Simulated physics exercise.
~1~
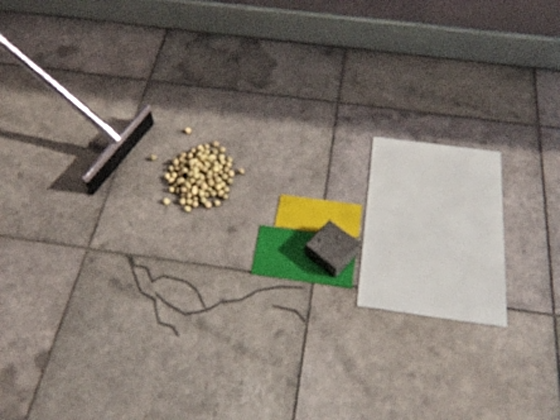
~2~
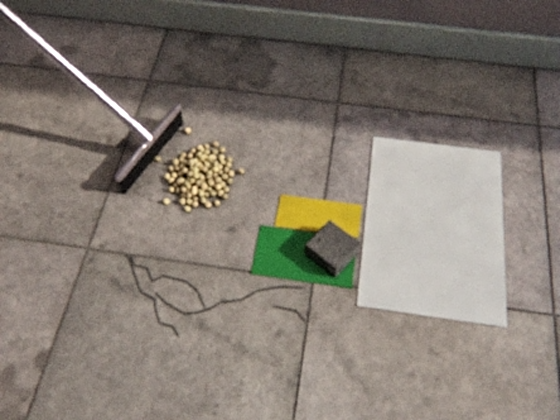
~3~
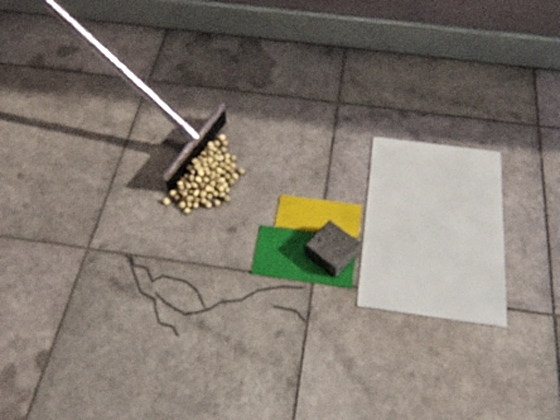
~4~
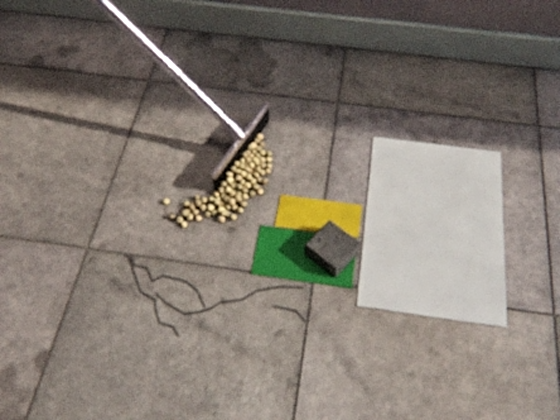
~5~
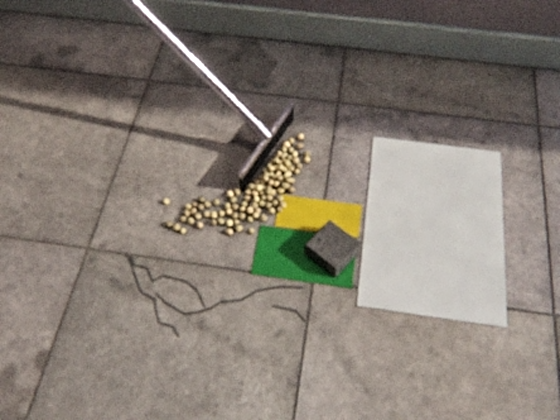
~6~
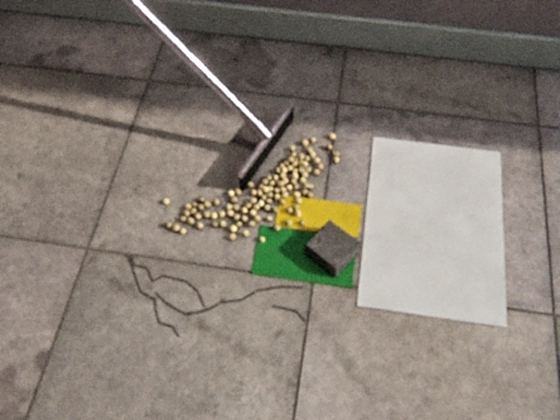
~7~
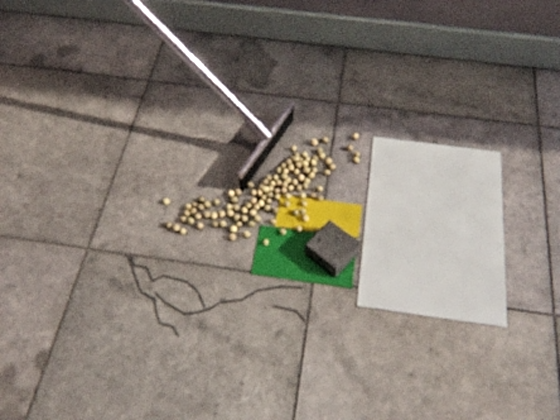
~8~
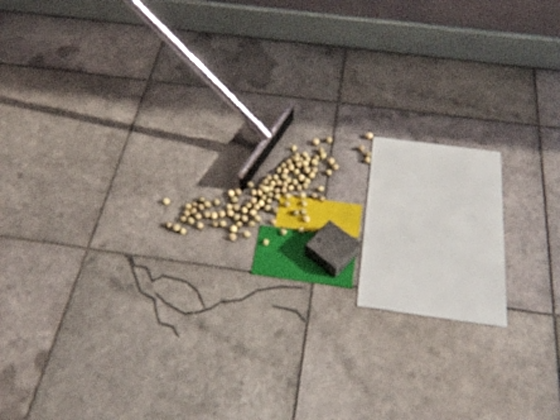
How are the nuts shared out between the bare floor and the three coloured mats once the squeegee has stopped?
Nearly all of them lie on the bare tiles. Only a small share sits on the yellow and green mats, and practically none is on the white one, so no mat holds a large part of the spill.
